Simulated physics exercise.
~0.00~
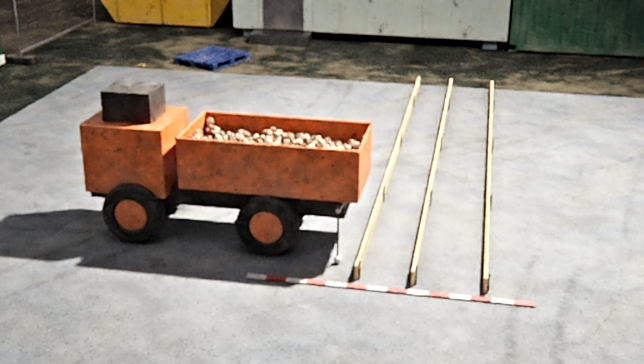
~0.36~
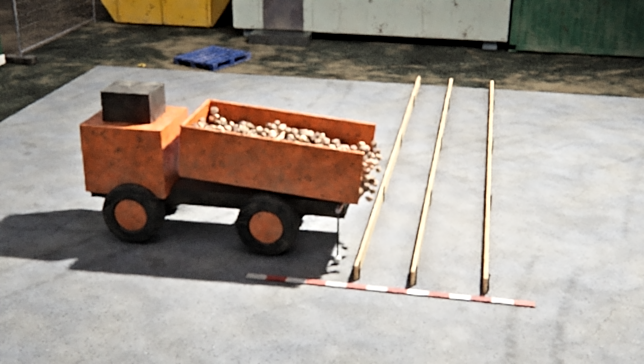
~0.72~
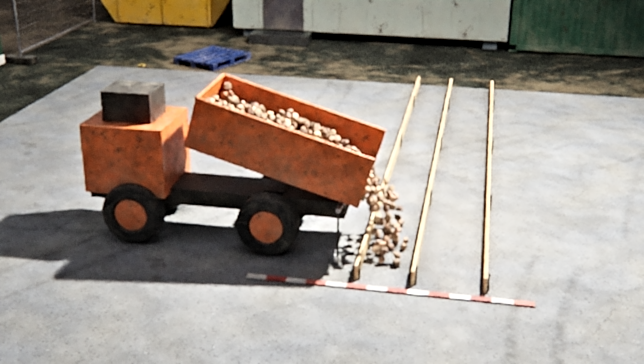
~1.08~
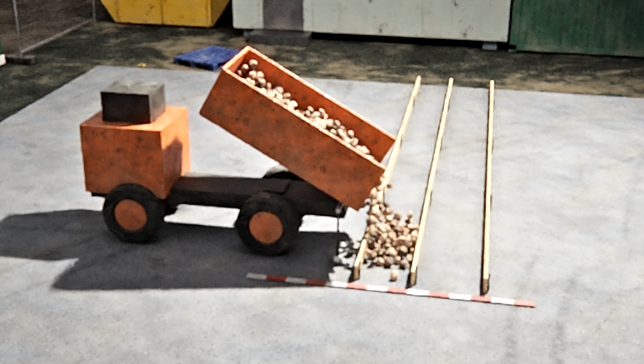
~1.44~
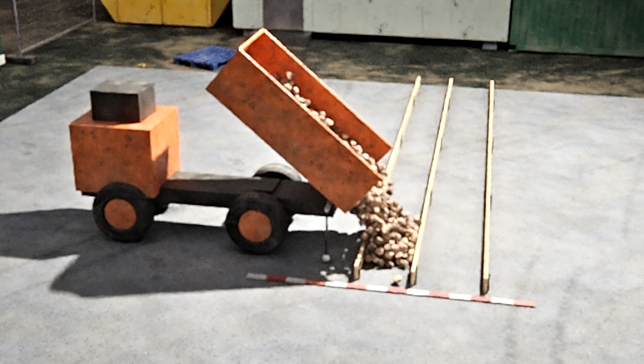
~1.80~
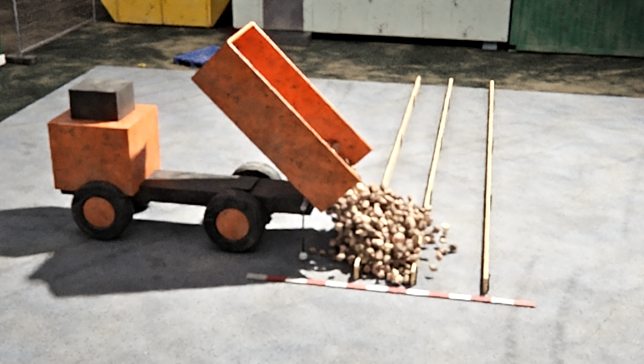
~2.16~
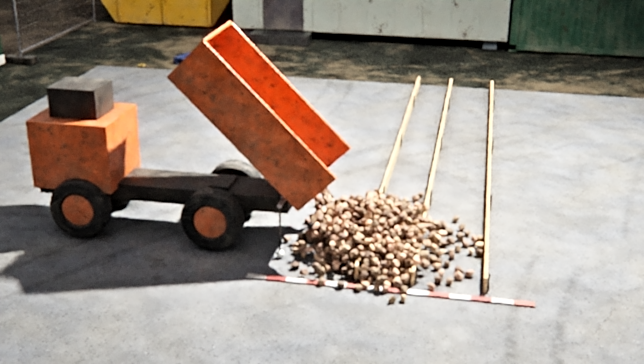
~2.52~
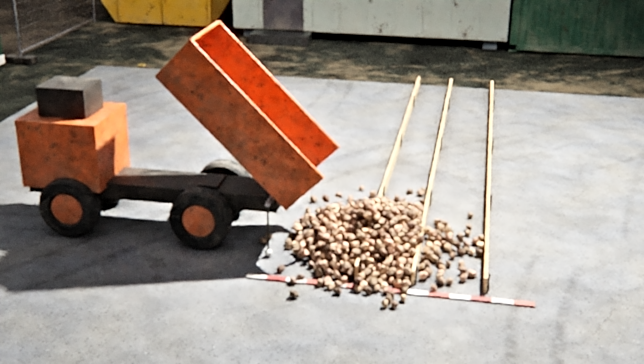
On a grey concrete floor, an orange tipper truck raises its bed, rolls left and dumps stones in a spreading heap.
